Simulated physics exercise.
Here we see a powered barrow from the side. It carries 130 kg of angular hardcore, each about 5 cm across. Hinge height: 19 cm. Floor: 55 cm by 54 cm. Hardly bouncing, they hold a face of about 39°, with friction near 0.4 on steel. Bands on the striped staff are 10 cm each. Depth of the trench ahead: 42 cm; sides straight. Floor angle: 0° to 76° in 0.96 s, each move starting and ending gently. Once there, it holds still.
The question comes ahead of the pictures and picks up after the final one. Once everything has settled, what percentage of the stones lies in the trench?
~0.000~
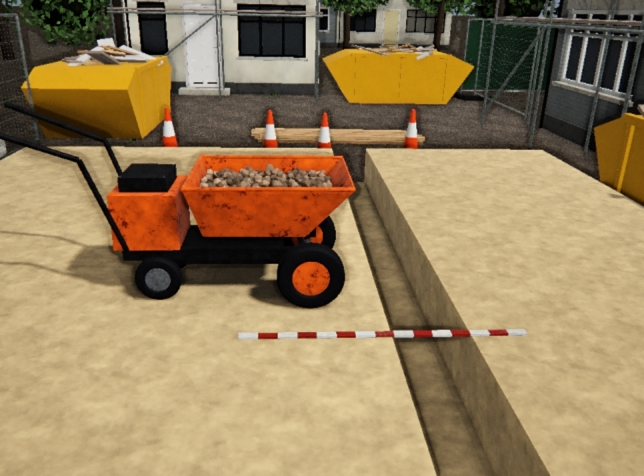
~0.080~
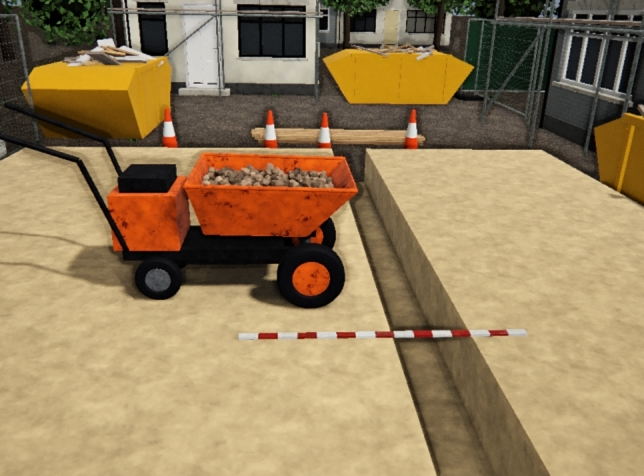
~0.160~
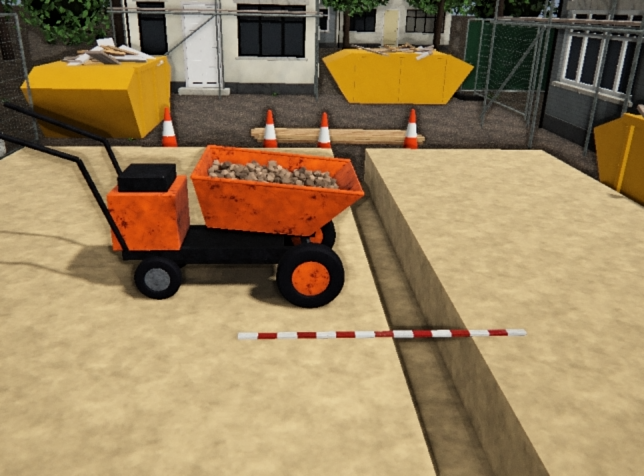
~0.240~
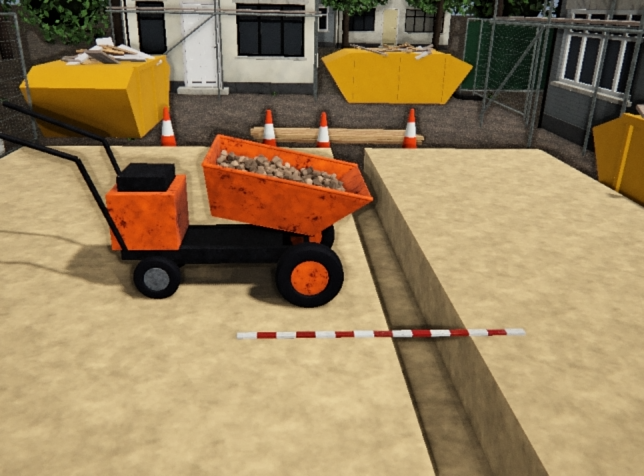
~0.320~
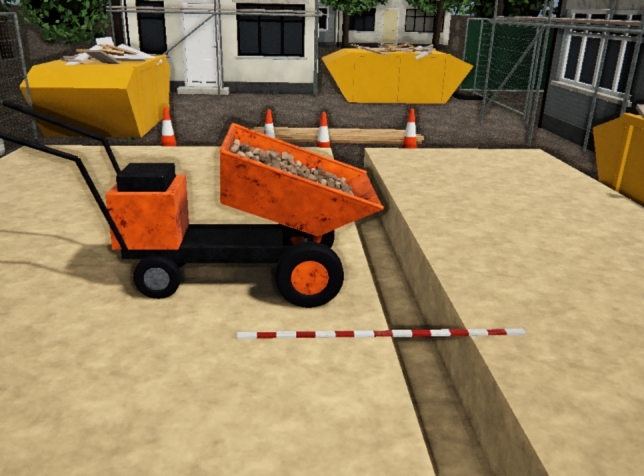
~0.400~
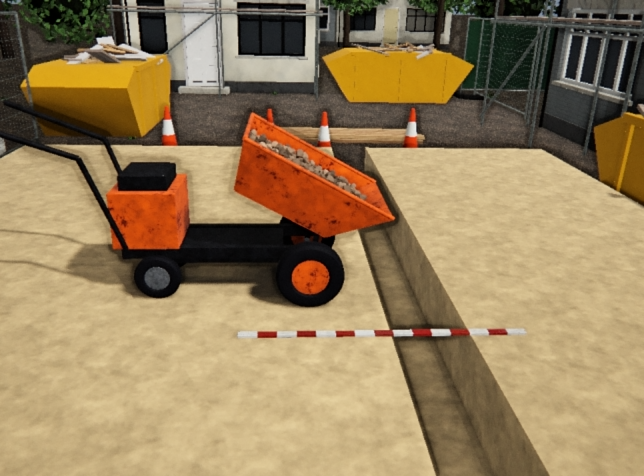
I would say 89 percent.
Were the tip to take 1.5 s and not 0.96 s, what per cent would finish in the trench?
In that case some 95 per cent.
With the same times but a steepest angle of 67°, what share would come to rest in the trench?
Around 75 per cent would finish in the trench.
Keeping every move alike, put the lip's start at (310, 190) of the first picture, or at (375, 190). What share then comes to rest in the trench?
From the first spot near 95, from the second near 70 per cent.
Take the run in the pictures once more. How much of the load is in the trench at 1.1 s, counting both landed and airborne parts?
Roughly 35% by that time.
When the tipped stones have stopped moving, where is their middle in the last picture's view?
The stones end up centred near (416, 326).
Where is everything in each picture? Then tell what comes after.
In the first frame, the tray is at 0°, its lip at (355, 190); the top of the load is at (266, 173).
In the second frame, lip at (357, 191), floor tilted 2°, highest stones at (254, 172); the stones move at 0.3 m/s on average.
In the third frame, lip at (364, 194), floor tilted 6°, highest stones at (242, 168); the stones move at 0.5 m/s on average.
In the fourth frame, the tray is at 12°, its lip at (372, 200); the top of the load is at (237, 160); the stones move at 0.8 m/s on average.
In the fifth frame, lip at (383, 208), floor tilted 20°, highest stones at (244, 151); the stones move at 0.9 m/s on average.
In the sixth frame, lip at (394, 219), floor tilted 29°, highest stones at (255, 140); the stones move at 1.0 m/s on average.
After 0.7 s the floor is at 64°; 100 % in the tray; the foremost stones are at (406, 249).
After 1.1 s the floor is at 76°; 59 % in the tray, 37 % in the trench, 4 % past the trench; the foremost stones are at (459, 279).
After 1.4 s the floor is at 76°; 16 % in the tray, 74 % in the trench, 11 % past the trench; the foremost stones are at (523, 283).
After 3.4 s the floor is at 76°; 0 % in the tray, 89 % in the trench, 11 % past the trench; the foremost stones are at (544, 286).
